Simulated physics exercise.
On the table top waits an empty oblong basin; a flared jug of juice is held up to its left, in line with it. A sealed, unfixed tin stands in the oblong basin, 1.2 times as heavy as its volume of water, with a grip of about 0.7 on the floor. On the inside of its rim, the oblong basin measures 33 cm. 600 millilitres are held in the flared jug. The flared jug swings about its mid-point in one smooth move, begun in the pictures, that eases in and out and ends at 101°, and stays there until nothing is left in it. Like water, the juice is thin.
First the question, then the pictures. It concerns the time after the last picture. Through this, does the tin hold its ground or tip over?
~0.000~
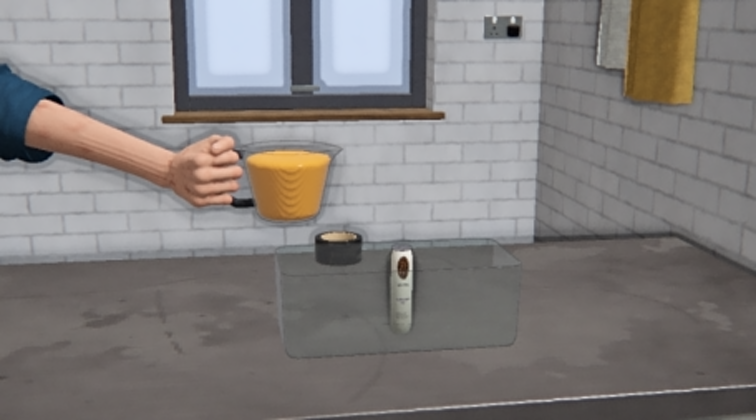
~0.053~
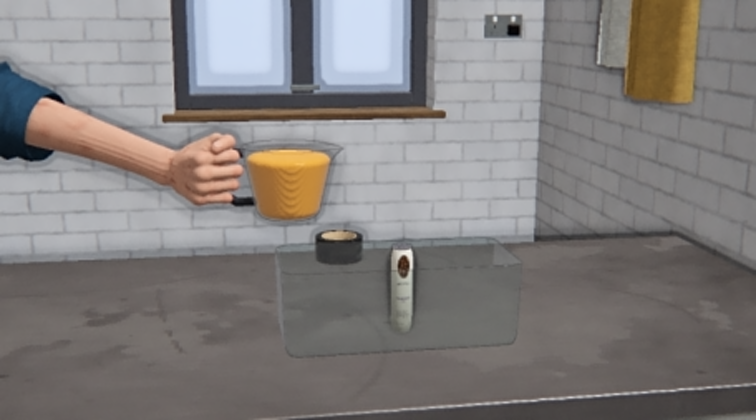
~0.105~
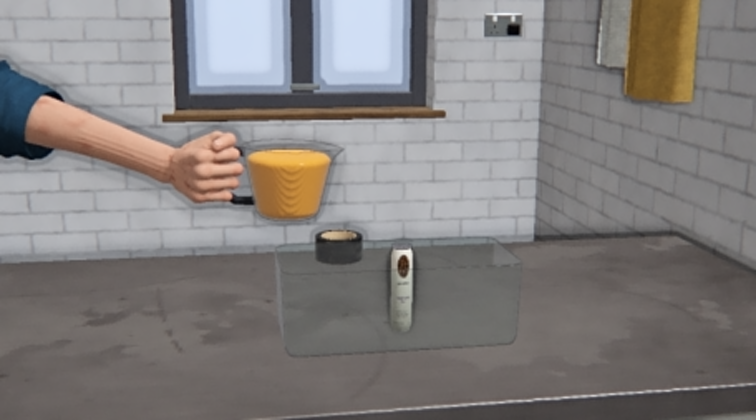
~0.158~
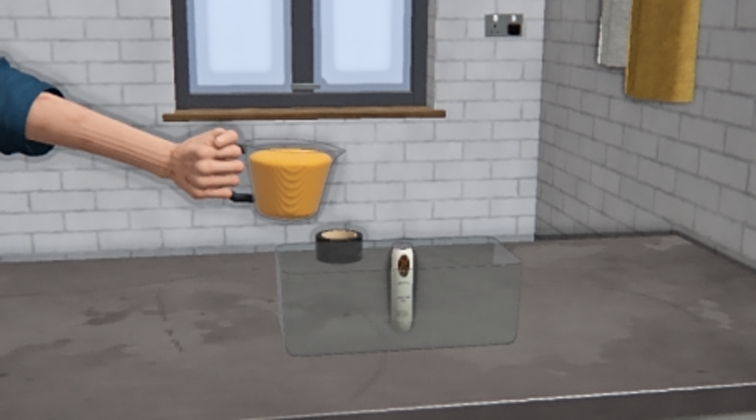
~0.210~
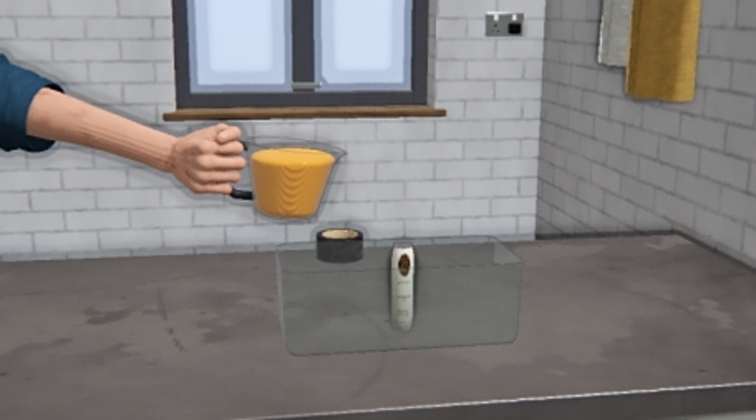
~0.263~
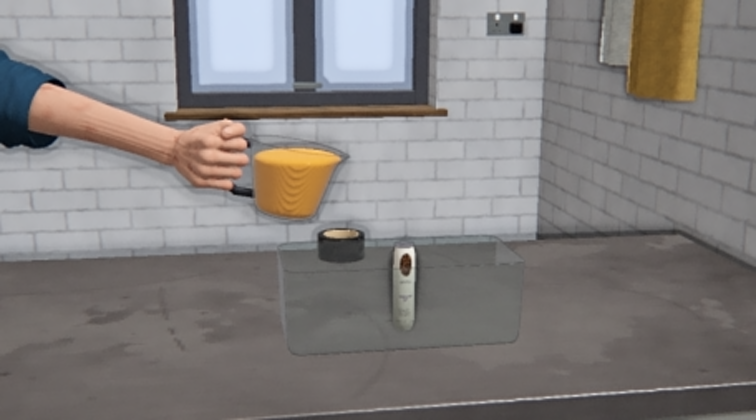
It stands firm.
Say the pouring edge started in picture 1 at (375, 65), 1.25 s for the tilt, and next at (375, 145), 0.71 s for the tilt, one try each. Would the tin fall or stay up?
Try 1: Still standing; try 2: Tipped over.
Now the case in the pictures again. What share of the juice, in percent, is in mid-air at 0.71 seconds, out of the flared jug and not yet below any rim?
Near 20 per cent of it all.
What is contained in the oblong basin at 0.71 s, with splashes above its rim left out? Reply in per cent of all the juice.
Roughly 14 percent.
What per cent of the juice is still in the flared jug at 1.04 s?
Around 12 in a hundred is still there.
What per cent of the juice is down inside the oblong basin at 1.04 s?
80 per cent or thereabouts.
Then, 0.71 s in, the tilt is 61° and 66 per cent is still to pour; the tin stands where it began.
Then, 1.04 s in, the tilt is 94° and 12 per cent is still to pour; the tin stands 1 cm from where it began.
Then, 1.38 s in, the tilt is 101° and 0 per cent is still to pour; the tin stands 1 cm from where it began.
Then, 1.75 s in, the tilt is 101° and 0 per cent is still to pour; the tin stands 1 cm from where it began.
Finally, the tin stands 1 cm from where it began.
